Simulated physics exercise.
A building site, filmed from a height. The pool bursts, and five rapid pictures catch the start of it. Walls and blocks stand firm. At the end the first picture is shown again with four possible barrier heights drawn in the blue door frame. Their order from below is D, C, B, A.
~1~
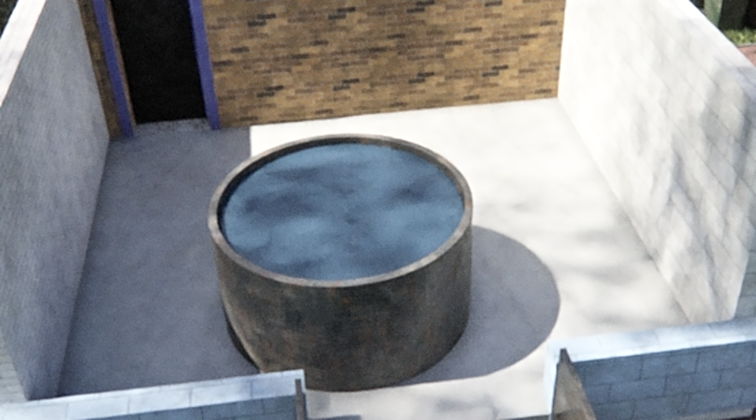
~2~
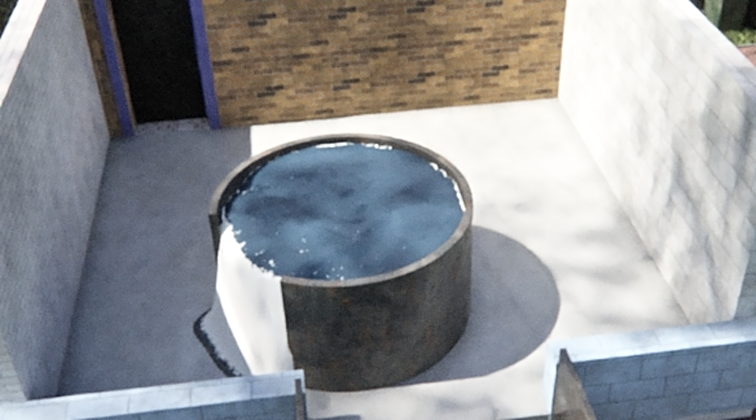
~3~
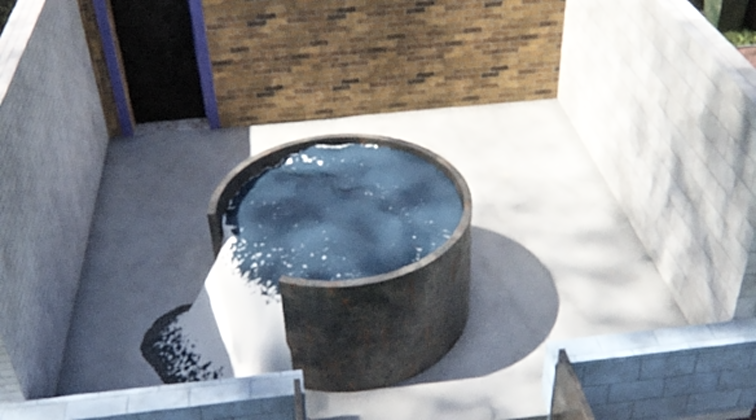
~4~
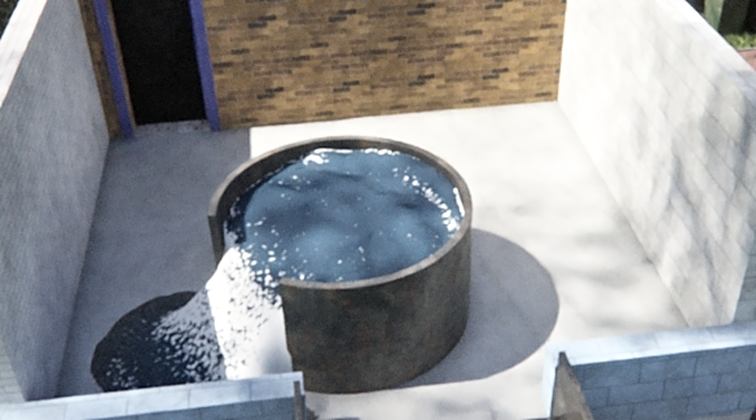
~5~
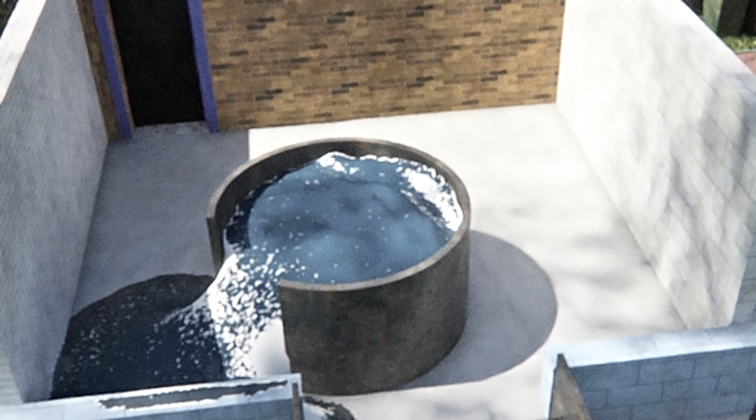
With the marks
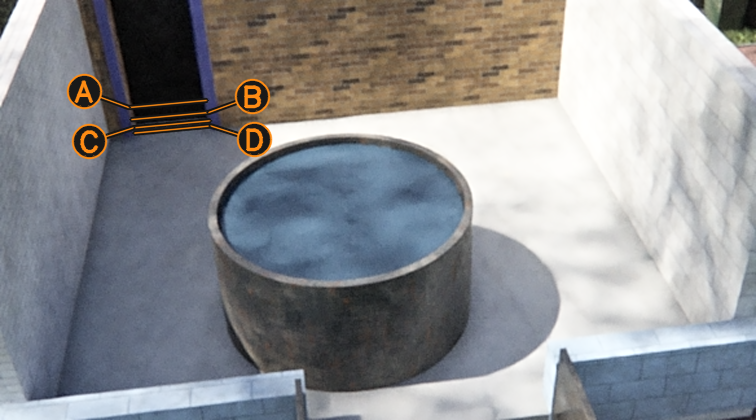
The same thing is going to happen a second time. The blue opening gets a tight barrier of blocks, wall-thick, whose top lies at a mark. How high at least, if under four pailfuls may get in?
A is the one.
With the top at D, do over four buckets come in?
Yes.
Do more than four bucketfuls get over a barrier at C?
Yes.
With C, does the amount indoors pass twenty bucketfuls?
Yes.
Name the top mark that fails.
Here it is mark B.
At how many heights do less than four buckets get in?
One of the four.
In orange, A at (167, 104); B at (170, 116); C at (171, 124); D at (172, 129); from the bottom up D, C, B, A.
Choosing A, a bucket or two gets in.
Choosing B, some 15 bucketfuls get in.
Choosing C, dozens of bucketfuls pour in.
Choosing D, dozens of bucketfuls pour in.
